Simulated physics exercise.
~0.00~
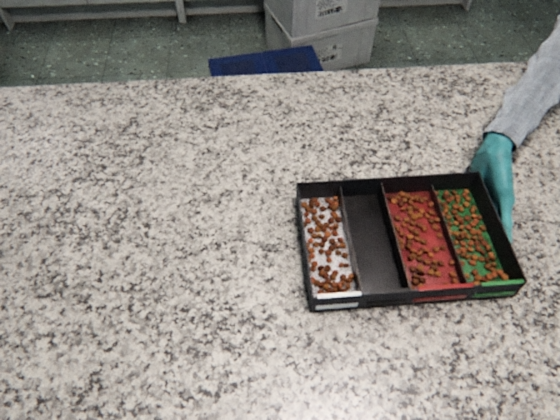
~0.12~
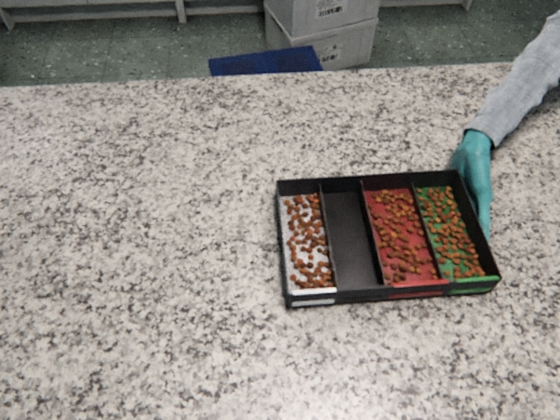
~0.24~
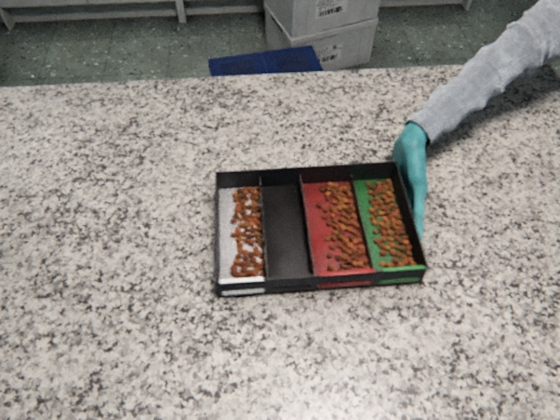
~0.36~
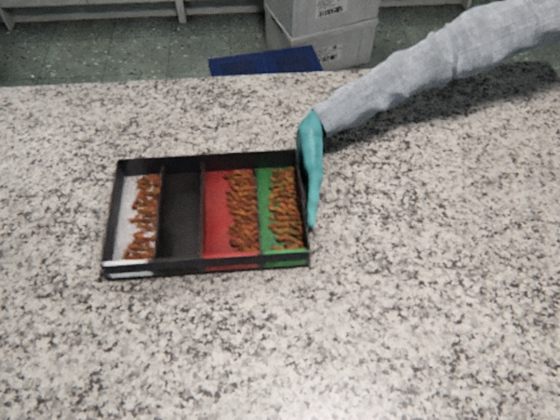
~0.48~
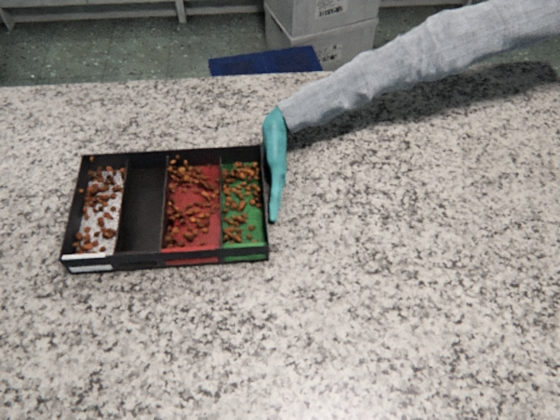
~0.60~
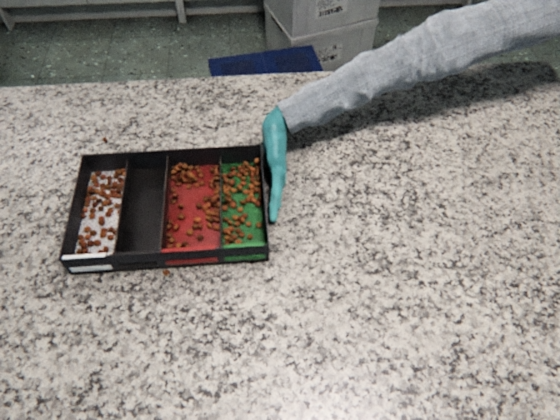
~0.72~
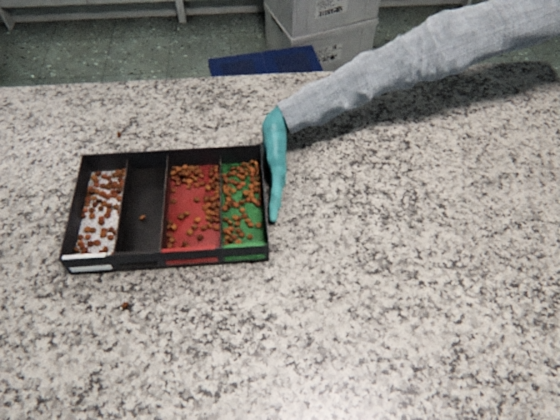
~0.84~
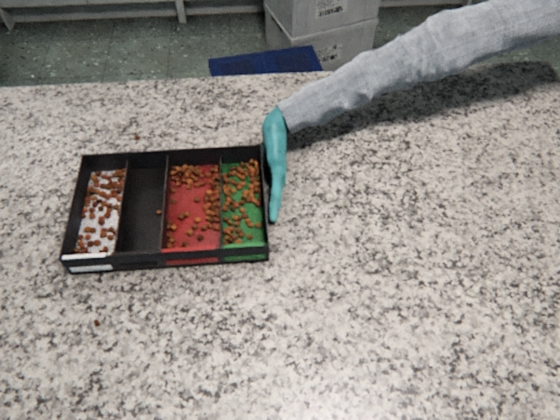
The clip shows a gloved hand moving a black divided tray of small brown pieces leftward across a speckled countertop, then stopping. The pieces jostle and a stray one bounces out toward the front, while nearly all the rest settle in the white, red and green compartments.
